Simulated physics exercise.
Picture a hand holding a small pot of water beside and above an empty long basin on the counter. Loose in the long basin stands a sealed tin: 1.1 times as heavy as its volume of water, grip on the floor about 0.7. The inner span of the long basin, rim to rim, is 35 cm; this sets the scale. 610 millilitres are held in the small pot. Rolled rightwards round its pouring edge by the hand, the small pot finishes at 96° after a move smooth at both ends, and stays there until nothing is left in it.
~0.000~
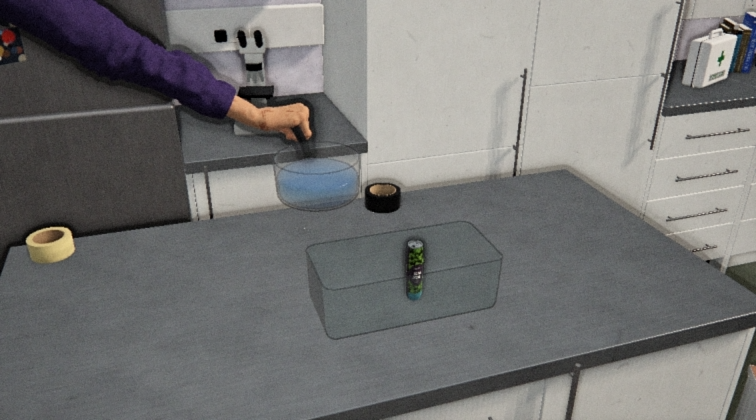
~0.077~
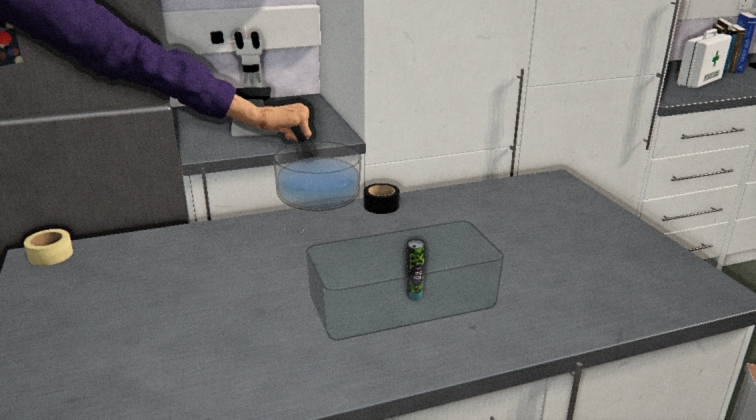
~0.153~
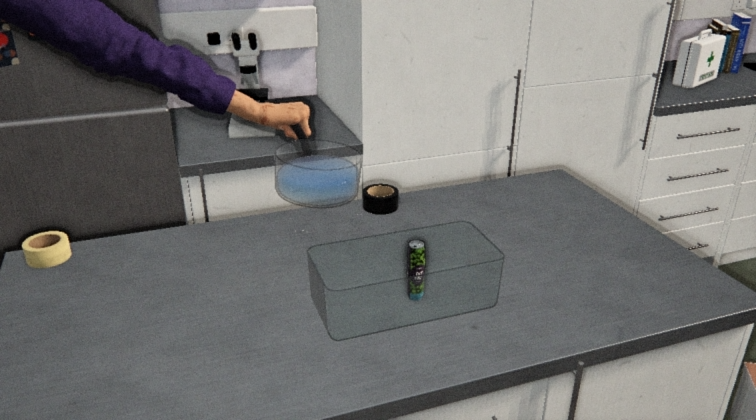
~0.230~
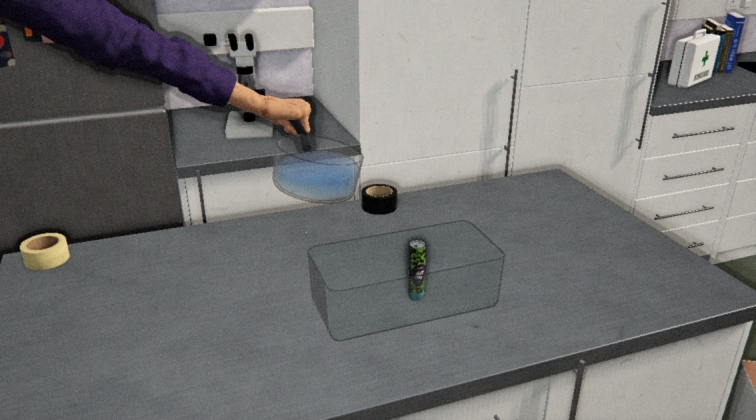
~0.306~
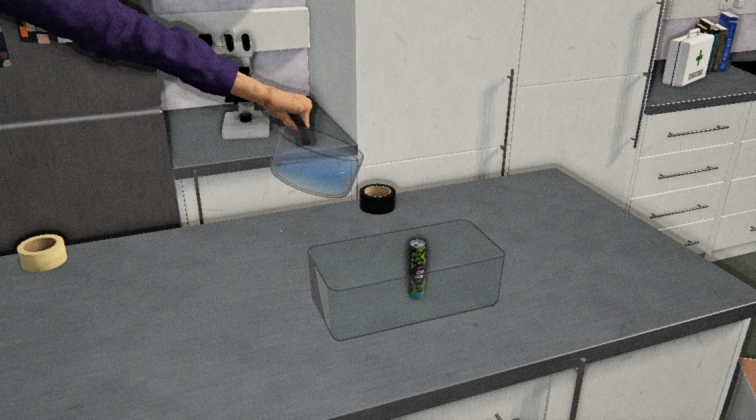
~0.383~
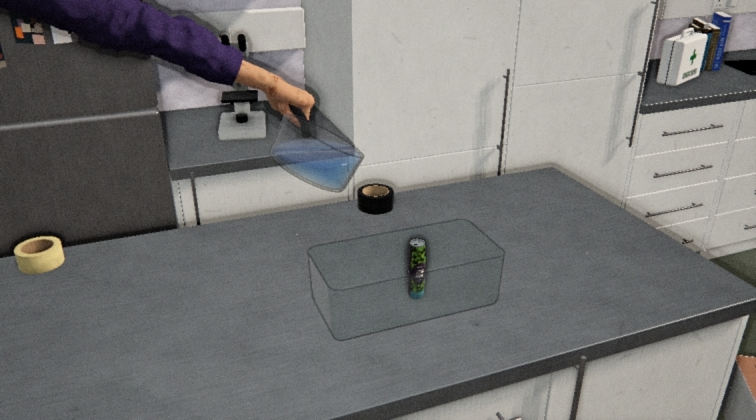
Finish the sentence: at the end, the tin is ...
Standing on its base.
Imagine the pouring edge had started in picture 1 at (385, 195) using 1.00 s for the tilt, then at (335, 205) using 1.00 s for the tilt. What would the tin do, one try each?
First it stays on its base; then it stays on its base.
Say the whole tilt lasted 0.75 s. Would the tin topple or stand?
Outcome - the tin remains standing.
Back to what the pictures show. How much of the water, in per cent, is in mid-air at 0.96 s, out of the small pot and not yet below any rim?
About 28 per cent.
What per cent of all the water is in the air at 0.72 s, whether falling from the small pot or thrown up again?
Some 52 per cent.
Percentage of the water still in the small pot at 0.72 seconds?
Close to 44 in a hundred.
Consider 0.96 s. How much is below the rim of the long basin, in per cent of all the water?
Looks like about 62 % of the whole amount.
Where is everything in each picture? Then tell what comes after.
In the first frame, tilt 0°; pouring edge (358, 153); surface from (276, 177) to (355, 167); the long basin's rim runs from (314, 268) to (486, 239); the tin's top is at (415, 247).
In the second frame, tilt 1°; pouring edge (359, 153); surface from (278, 177) to (356, 166).
In the third frame, tilt 5°; pouring edge (360, 154); surface from (277, 175) to (356, 164).
In the fourth frame, tilt 12°; pouring edge (360, 153); surface from (275, 170) to (356, 160).
In the fifth frame, tilt 21°; pouring edge (360, 153); surface from (273, 162) to (356, 155).
In the sixth frame, tilt 31°; pouring edge (360, 153); surface from (271, 152) to (358, 148).
After 0.72 s the tilt is 78° and 44 per cent is still to pour; the tin stands where it began.
After 0.96 s the tilt is 96° and 11 per cent is still to pour; the tin stands where it began.
After 1.22 s the tilt is 96° and 2 per cent is still to pour; the tin stands where it began.
After 1.50 s the tilt is 96° and 0 per cent is still to pour; the tin stands where it began.
In the end the tin stands where it began.
